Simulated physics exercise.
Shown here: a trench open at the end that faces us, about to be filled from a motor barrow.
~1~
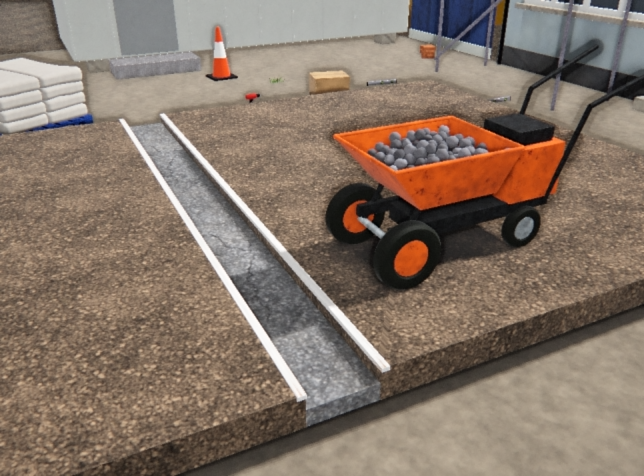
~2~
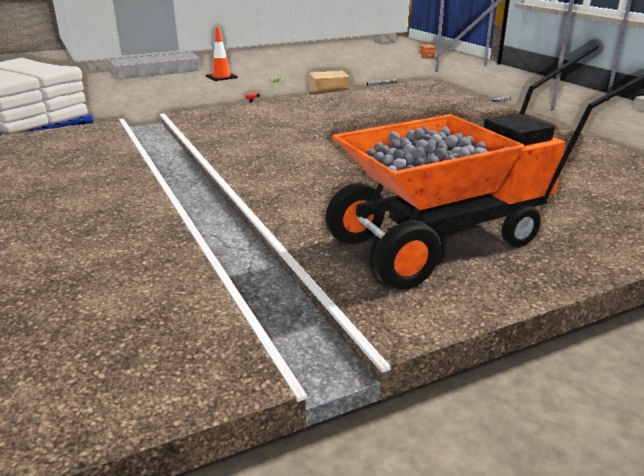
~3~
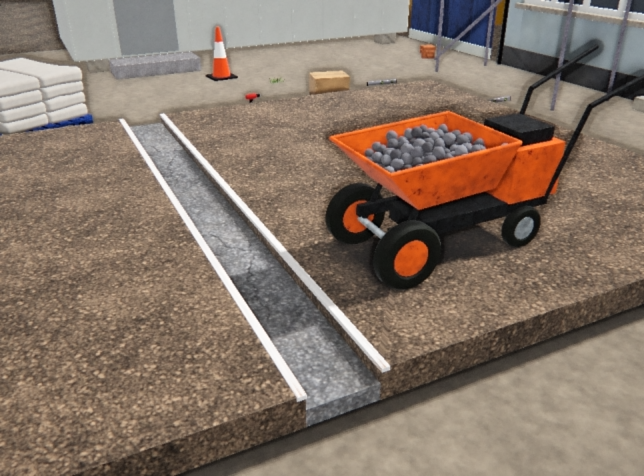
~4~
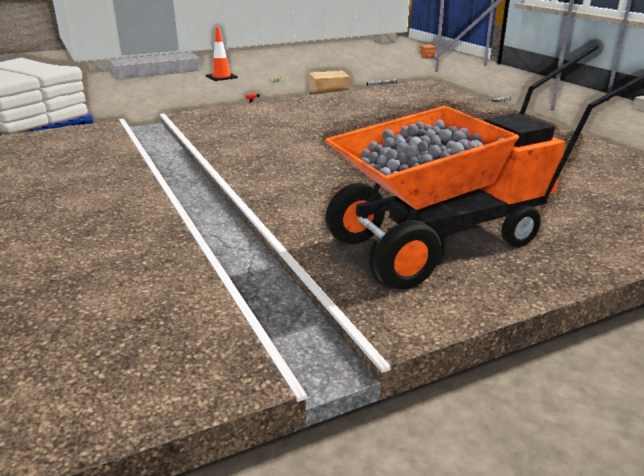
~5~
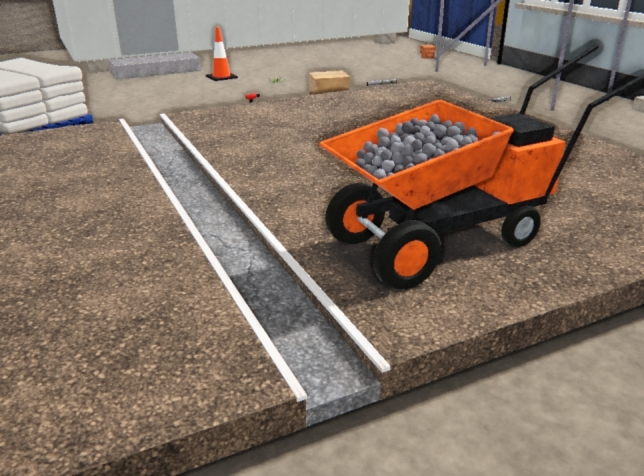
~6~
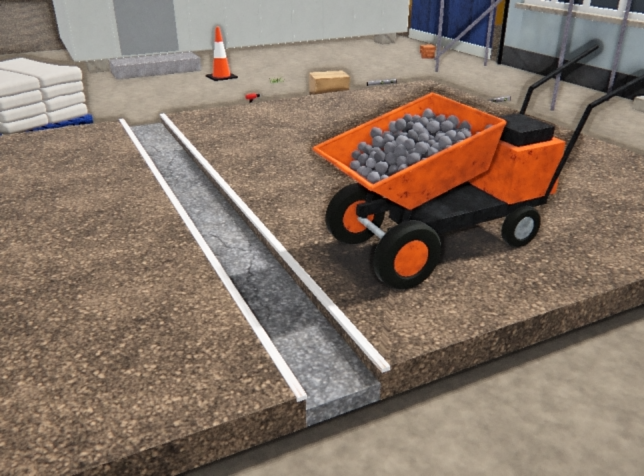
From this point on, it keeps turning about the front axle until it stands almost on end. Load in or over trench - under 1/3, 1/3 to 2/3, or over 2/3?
I'd say better than two thirds of it lands in the trench.
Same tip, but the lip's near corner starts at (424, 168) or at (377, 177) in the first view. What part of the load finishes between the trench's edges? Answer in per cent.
From the first spot you get 80 percent, and from the second 60 percent.
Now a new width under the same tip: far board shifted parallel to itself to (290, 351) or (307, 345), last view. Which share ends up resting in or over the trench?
70 %, give or take, and then 50 %.
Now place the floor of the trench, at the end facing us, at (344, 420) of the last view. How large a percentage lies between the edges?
100 %.
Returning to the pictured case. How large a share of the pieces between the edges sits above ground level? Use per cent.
My guess is some 40 per cent.
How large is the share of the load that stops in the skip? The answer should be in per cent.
I reckon some 0 percent.
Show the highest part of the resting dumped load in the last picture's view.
Peak at rest, last frame: Around (271, 278).
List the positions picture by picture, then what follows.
In the first frame, lip of the skip near (395, 174), level; top of the load near (442, 149), round cobbles; first edge of the trench near (354, 331); far edge near (275, 355), the trench over half as wide as the skip, and shallow for its width.
In the second frame, lip of the skip near (394, 174), level; top of the load near (442, 148).
In the third frame, lip of the skip near (390, 176), tipped barely; top of the load near (439, 145).
In the fourth frame, lip of the skip near (385, 179), tipped a little; top of the load near (453, 146).
In the fifth frame, lip of the skip near (379, 183), tipped a little; top of the load near (440, 132).
In the sixth frame, lip of the skip near (371, 188), tipped clearly; top of the load near (441, 137); first edge of the trench near (354, 331); far edge near (275, 355).
Shortly afterwards, skip tipped steeply; the whole lot in the skip.
Next, skip tipped right over; the bulk in the skip; near a quarter in or heaped over the trench; only a few falling.
Some moments later, skip tipped right over; a little in the skip; the bulk in or heaped over the trench; a little beyond it.
In the end, skip tipped right over; only a few in the skip; only a few short of the trench; the bulk in or heaped over the trench; a little beyond it.
